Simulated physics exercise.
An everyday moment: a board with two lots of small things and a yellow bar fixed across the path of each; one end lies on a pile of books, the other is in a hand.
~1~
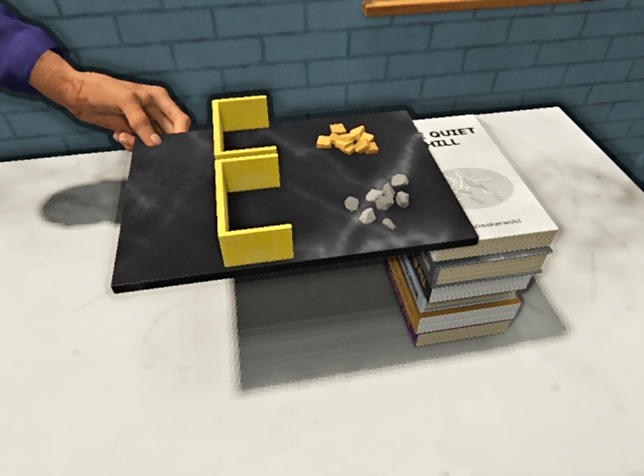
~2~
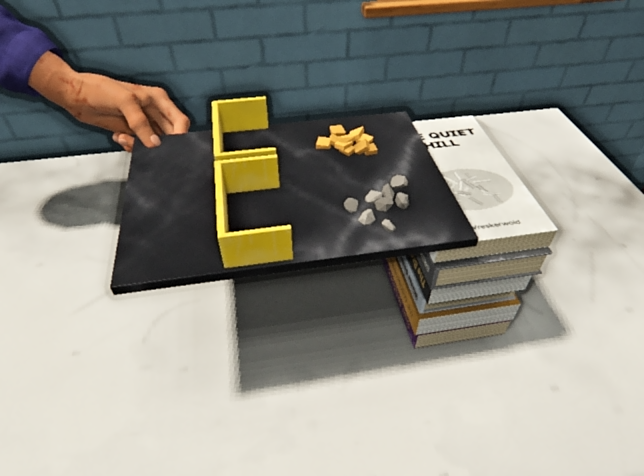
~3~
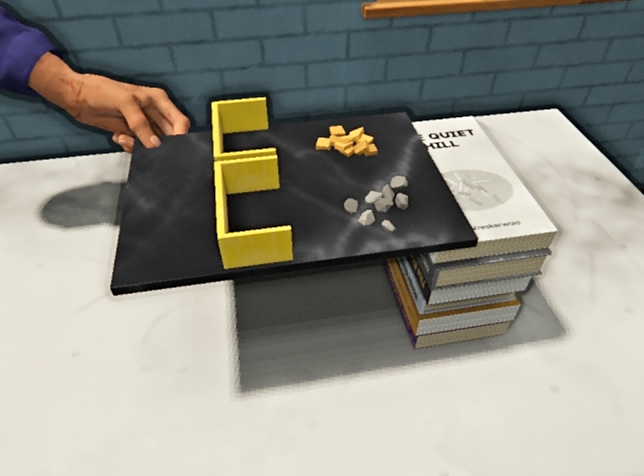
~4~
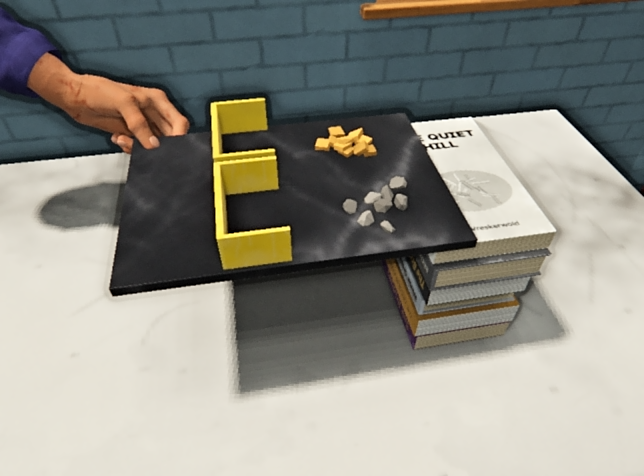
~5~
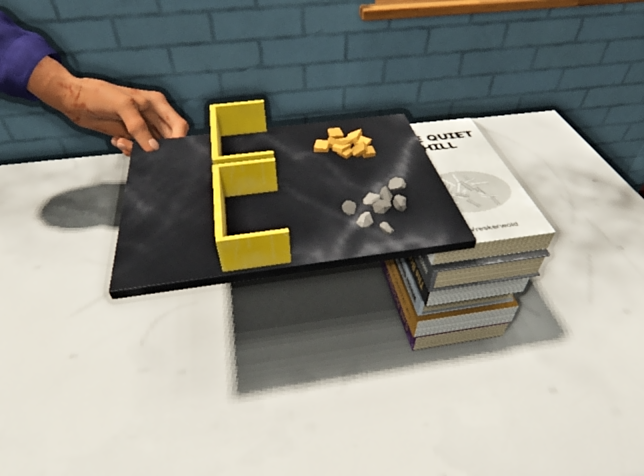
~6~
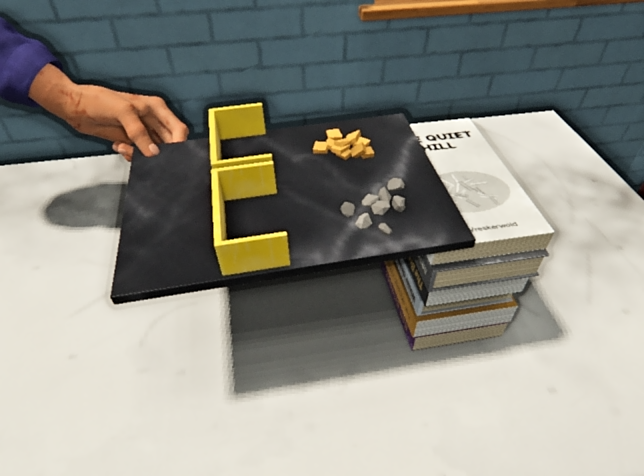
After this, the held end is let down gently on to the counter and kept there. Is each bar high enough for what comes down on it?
Near portion: It ends against the bar. Far portion: It ends against the bar.
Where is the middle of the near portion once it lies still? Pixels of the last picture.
Roughly at (273, 292).
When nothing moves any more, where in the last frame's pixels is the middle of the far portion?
Near (265, 228).
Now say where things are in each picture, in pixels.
In the first frame, held end of the board near (125, 281), level; book pile near (456, 179), tall, over half the board's length; near portion near (384, 203), a few bits of gravel; far portion near (344, 143), a few cereal squares; near bar near (223, 211), taller than the pieces; far bar near (219, 141), taller than the pieces.
In the second frame, held end of the board near (124, 282), level; far portion near (344, 144).
In the third frame, held end of the board near (124, 283), level; near portion near (384, 205).
In the fourth frame, held end of the board near (123, 284), level; far portion near (343, 146).
In the fifth frame, held end of the board near (123, 286), level; near portion near (382, 207).
In the sixth frame, held end of the board near (124, 292), down by 2°; book pile near (453, 182); near portion near (380, 208), not moving; far portion near (340, 148), not moving; near bar near (220, 219); far bar near (216, 150).
Then, 0.84 s on from there, board sloping at 20°; near portion where it was; far portion where it was.
Then, 1.58 s on from there, board sloping at 37°; near portion has reached its bar; far portion has reached its bar.
Then, 2.21 s on from there, board resting at 38°; near portion has reached its bar; far portion has reached its bar.
In the end, board resting at 38°; near portion gathered behind its bar; far portion gathered behind its bar.
